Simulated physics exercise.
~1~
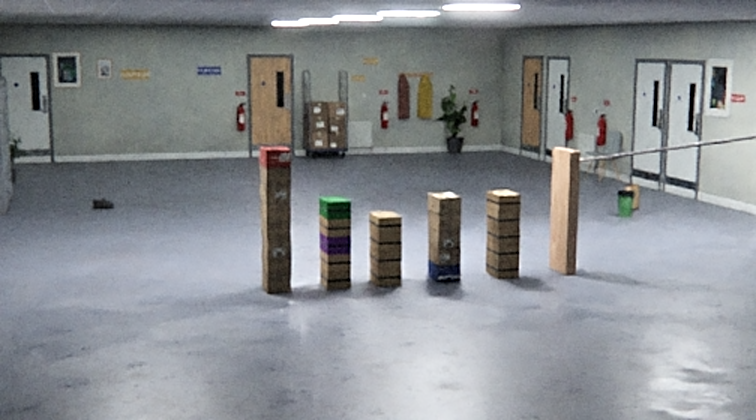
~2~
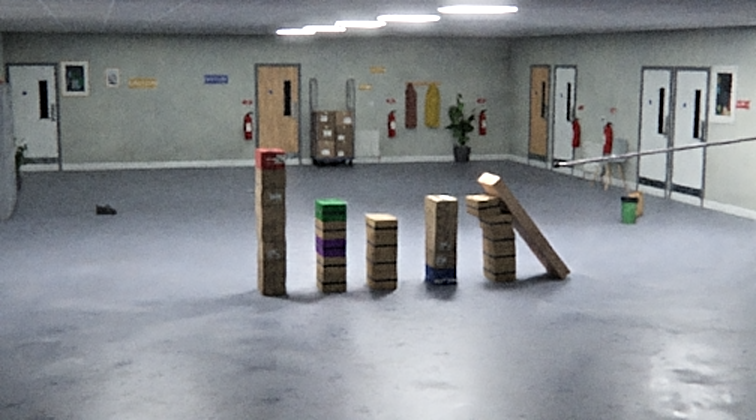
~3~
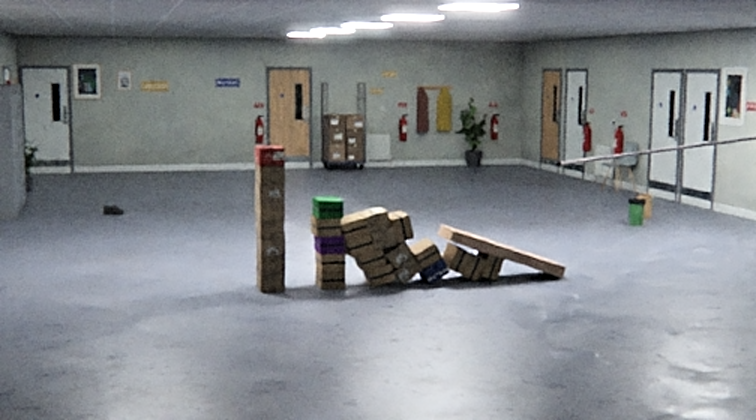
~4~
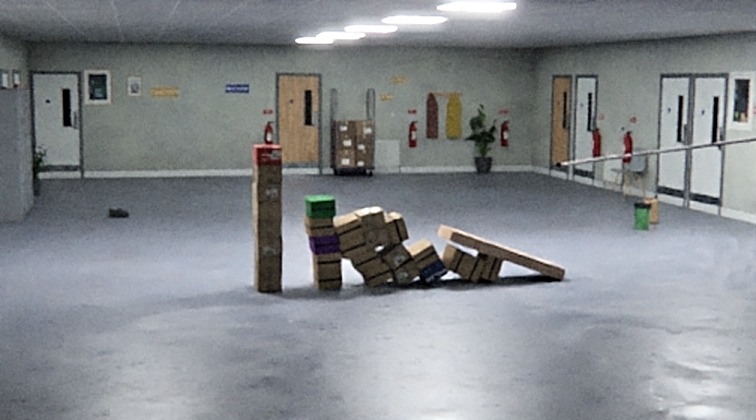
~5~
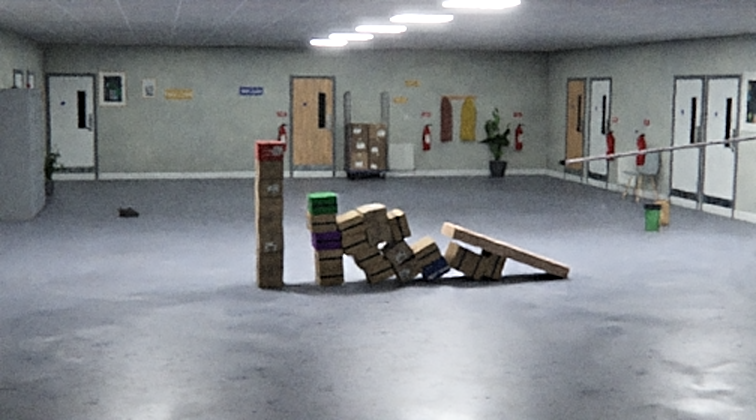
A wide grey-floored hall with doors, fire extinguishers and a loaded trolley along its far walls is seen from slightly above, the view drifting gently sideways. Five columns of brown parcels stand in a row, the tallest at the left topped with red, the next banded green and purple, with a blue parcel low in the fourth. An upright wooden board at the right end tips left, its top striking the nearest column. The middle columns topple leftward into a heap against the green-topped stack, which stays up, barely tilted, beside the untouched red-topped column, while the board rests slanting on fallen parcels.
